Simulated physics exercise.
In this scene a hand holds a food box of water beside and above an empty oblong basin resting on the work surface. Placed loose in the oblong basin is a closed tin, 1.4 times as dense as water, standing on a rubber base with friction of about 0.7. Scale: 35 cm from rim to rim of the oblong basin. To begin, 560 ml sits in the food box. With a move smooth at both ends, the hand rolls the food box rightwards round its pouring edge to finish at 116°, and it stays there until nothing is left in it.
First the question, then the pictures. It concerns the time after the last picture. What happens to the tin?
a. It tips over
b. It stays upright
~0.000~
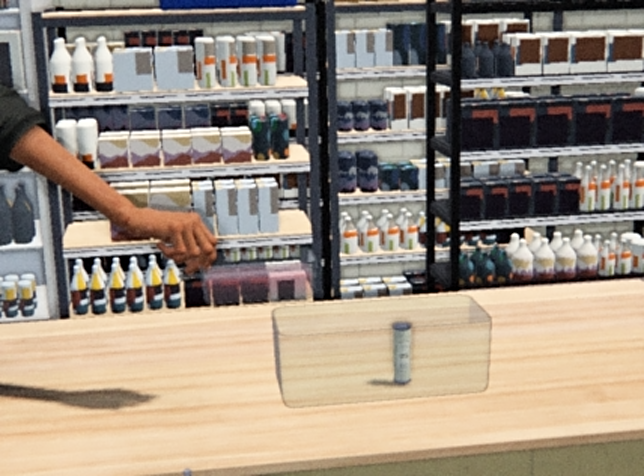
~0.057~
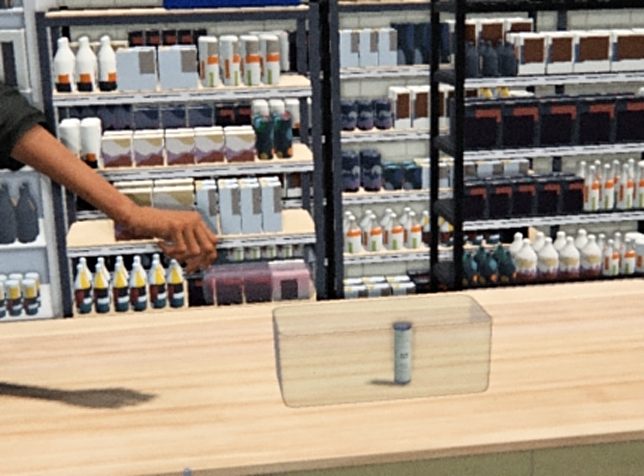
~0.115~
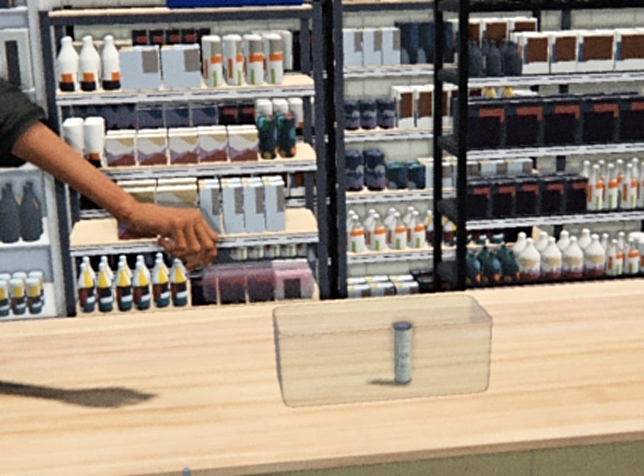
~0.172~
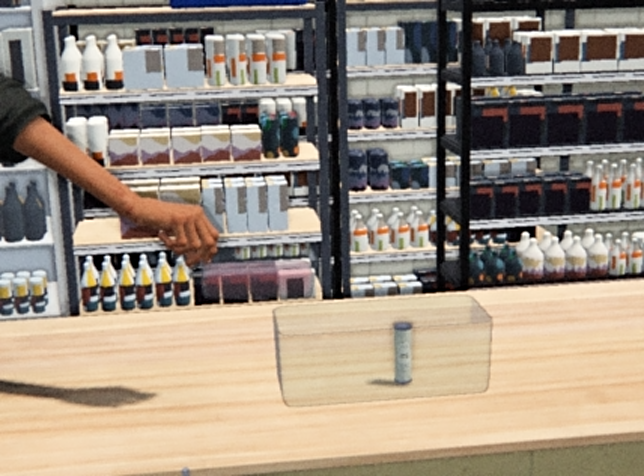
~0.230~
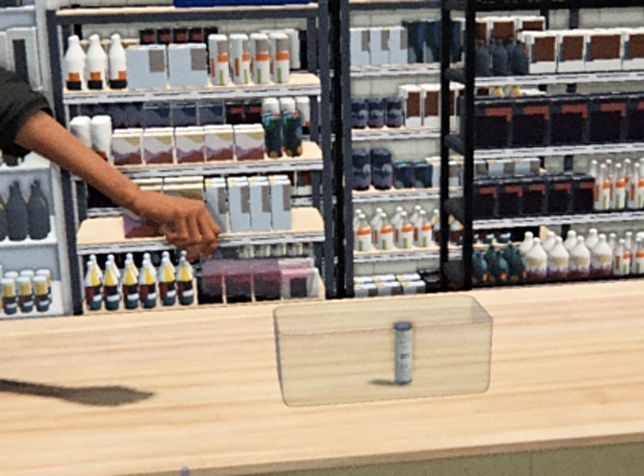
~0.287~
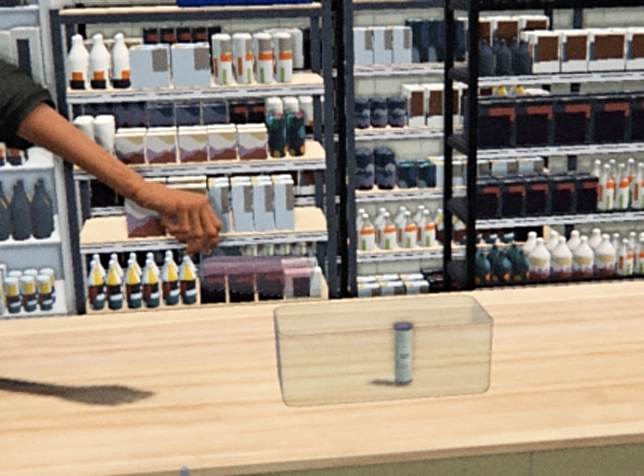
It stays upright (b).
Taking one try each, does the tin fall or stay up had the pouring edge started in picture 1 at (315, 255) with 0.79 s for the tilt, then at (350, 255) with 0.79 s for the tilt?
Trial 1 - tin tips; trial 2 - tin stays standing.
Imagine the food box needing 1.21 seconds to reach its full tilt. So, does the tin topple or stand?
The tin stays balanced.
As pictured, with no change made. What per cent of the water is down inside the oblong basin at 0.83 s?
About 20%.
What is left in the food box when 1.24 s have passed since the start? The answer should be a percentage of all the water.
Near 5 percent, more or less.
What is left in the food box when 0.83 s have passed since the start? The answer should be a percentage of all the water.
Still held: Roughly 38 % of the total.
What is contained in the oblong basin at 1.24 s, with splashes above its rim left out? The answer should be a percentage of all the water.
Around 88 per cent of the whole.
After 0.83 s the tilt is 61° and 39 per cent is still to pour; the tin stands where it began.
After 1.24 s the tilt is 101° and 5 per cent is still to pour; the tin stands where it began.
After 1.65 s the tilt is 116° and 0 per cent is still to pour; the tin stands where it began.
After 2.11 s the tilt is 116° and 0 per cent is still to pour; the tin stands where it began.
In the end the tin stands where it began.
